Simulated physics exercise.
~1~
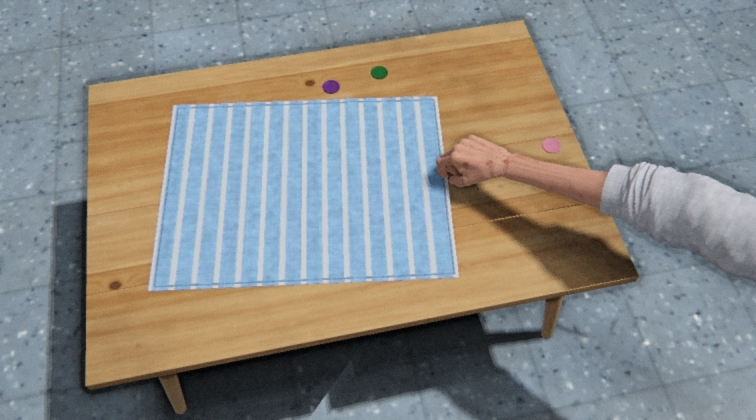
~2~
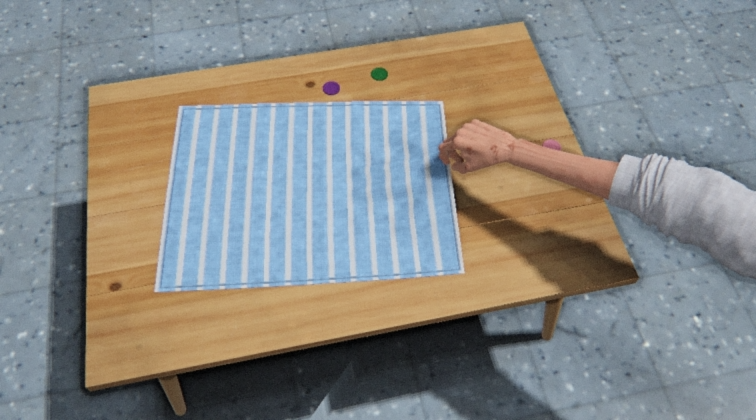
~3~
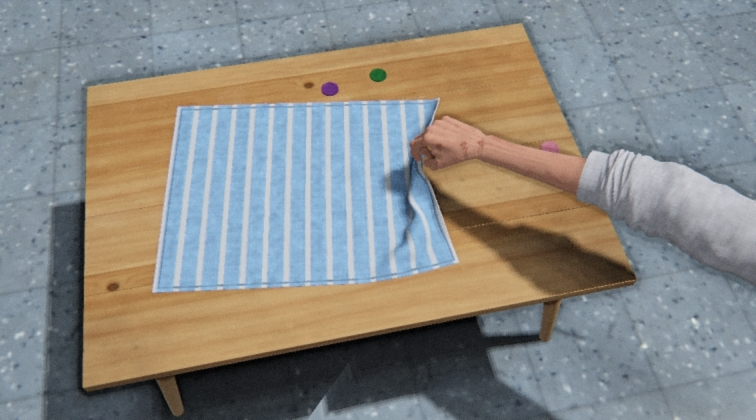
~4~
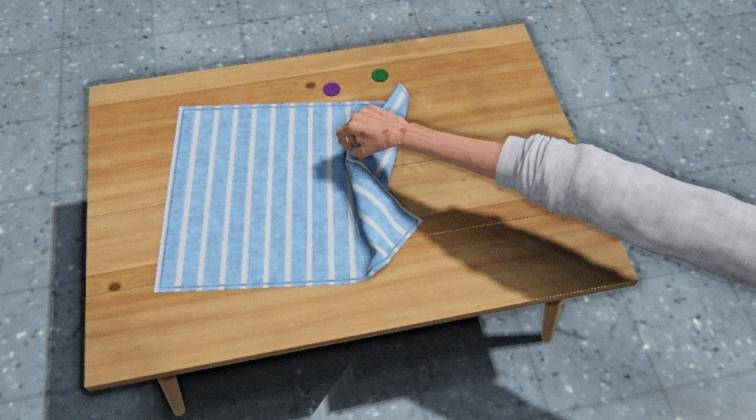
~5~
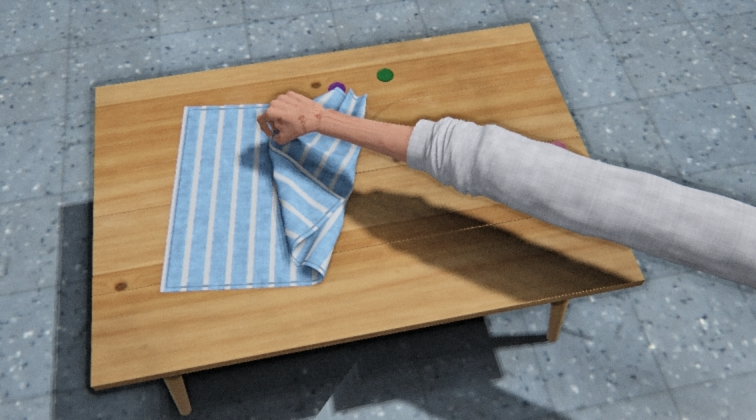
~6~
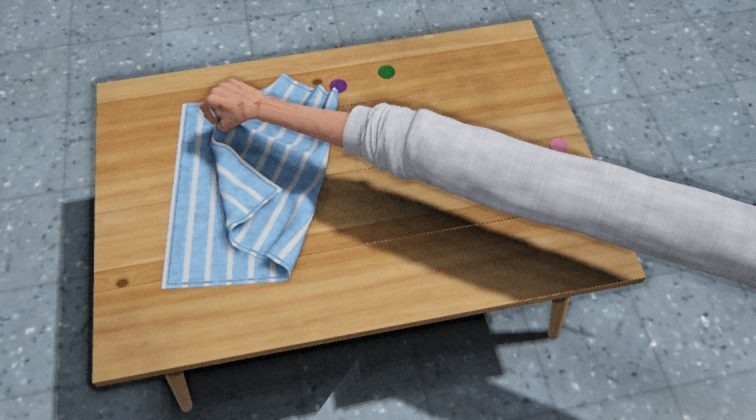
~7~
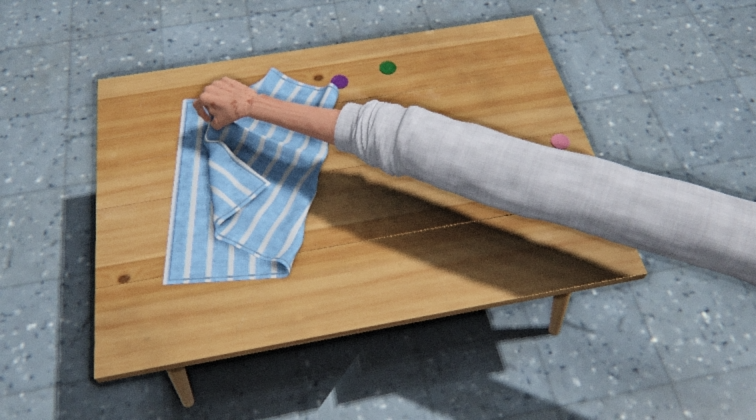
The clip shows a hand gripping the right edge of a blue-and-white striped napkin on a wooden table and drawing it leftward, leaving it loosely folded over itself on the left, with the purple disc, green lid and pink badge uncovered.
